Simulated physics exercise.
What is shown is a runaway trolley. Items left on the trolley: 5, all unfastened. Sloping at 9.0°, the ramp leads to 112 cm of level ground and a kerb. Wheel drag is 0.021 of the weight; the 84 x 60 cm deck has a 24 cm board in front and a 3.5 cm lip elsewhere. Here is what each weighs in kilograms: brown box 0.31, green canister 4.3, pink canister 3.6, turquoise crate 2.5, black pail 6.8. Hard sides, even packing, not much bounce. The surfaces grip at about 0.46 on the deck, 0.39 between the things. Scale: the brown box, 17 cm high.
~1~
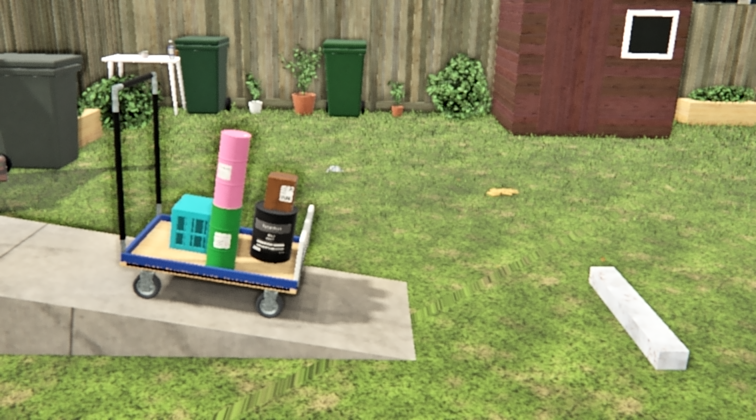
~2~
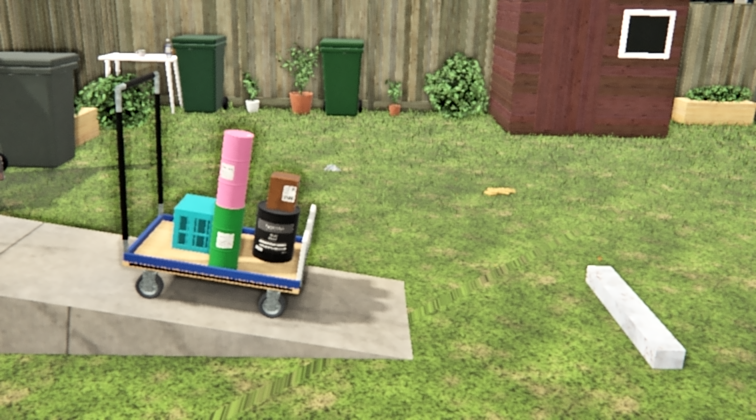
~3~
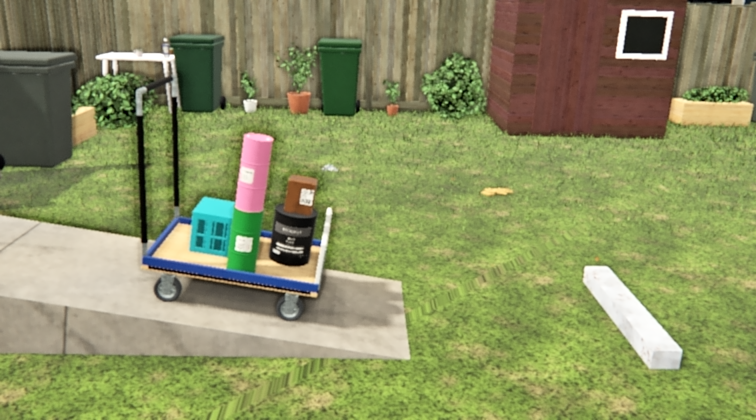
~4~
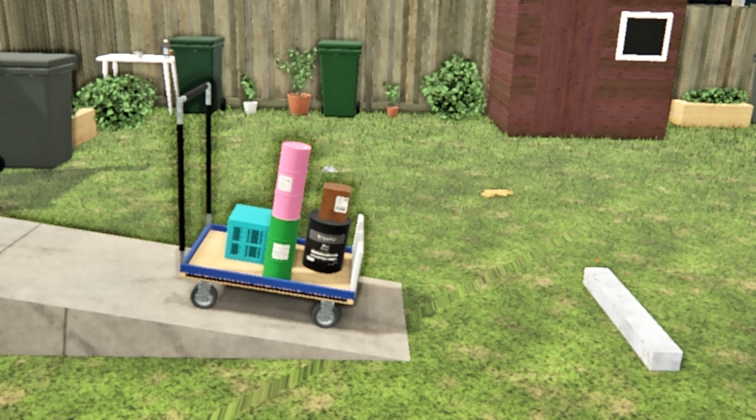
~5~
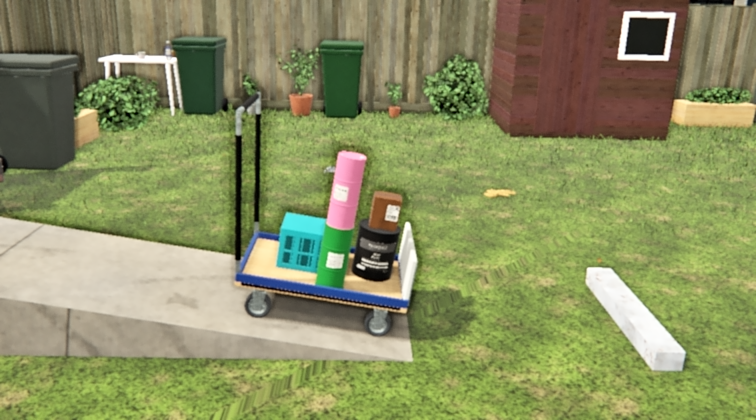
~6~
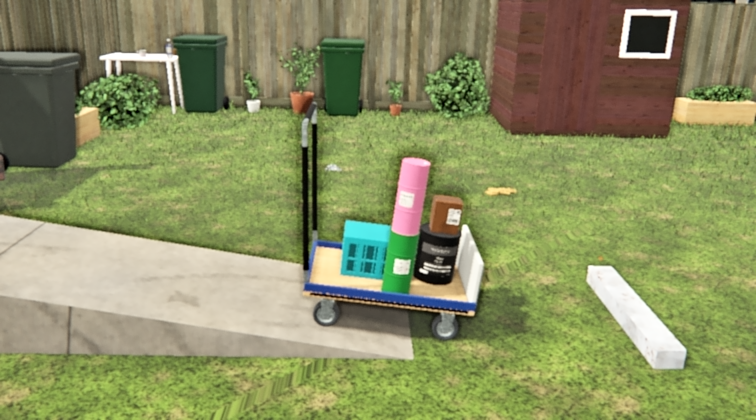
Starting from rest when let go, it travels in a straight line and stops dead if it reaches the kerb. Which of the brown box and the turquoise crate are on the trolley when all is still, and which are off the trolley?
My prediction: Brown box: Lost; turquoise crate: Kept.
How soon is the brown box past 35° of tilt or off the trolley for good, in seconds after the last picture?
That comes at close to 0.7 seconds.
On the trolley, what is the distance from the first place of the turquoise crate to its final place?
Net shift near 16 cm.
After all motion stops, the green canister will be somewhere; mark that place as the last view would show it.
It finishes around (617, 271).
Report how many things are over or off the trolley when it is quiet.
The count comes out at 3.
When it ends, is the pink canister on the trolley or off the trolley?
The pink canister finishes off the trolley.
Then, 0.60 s later than the last frame, trolley at the kerb; brown box 3 cm from its spot near (614, 219); turquoise crate 3 cm from its spot near (540, 262); pink canister 3 cm from its spot.
Then, 0.70 s later than the last frame, trolley at the kerb; brown box 15 cm from its spot near (637, 219); turquoise crate 14 cm from its spot near (561, 262); pink canister rocked 12° off its seat.
Then, 0.90 s later than the last frame, trolley at the kerb; brown box and pink canister now off the trolley; turquoise crate 15 cm from its spot near (563, 262); green canister rocked 46° off its seat.
Then, 1.20 s later than the last frame, trolley at the kerb; turquoise crate 15 cm from its spot near (563, 262); green canister rocked 46° off its seat; black pail 5 cm from its spot.
When it is over, off the trolley, brown box and pink canister; lying over on the trolley, green canister; not toppled but over 10 cm from the start, turquoise crate; black pail within 10 cm of the start. End places, in pixels of the last picture, brown box near (676, 303), turquoise crate near (563, 262).
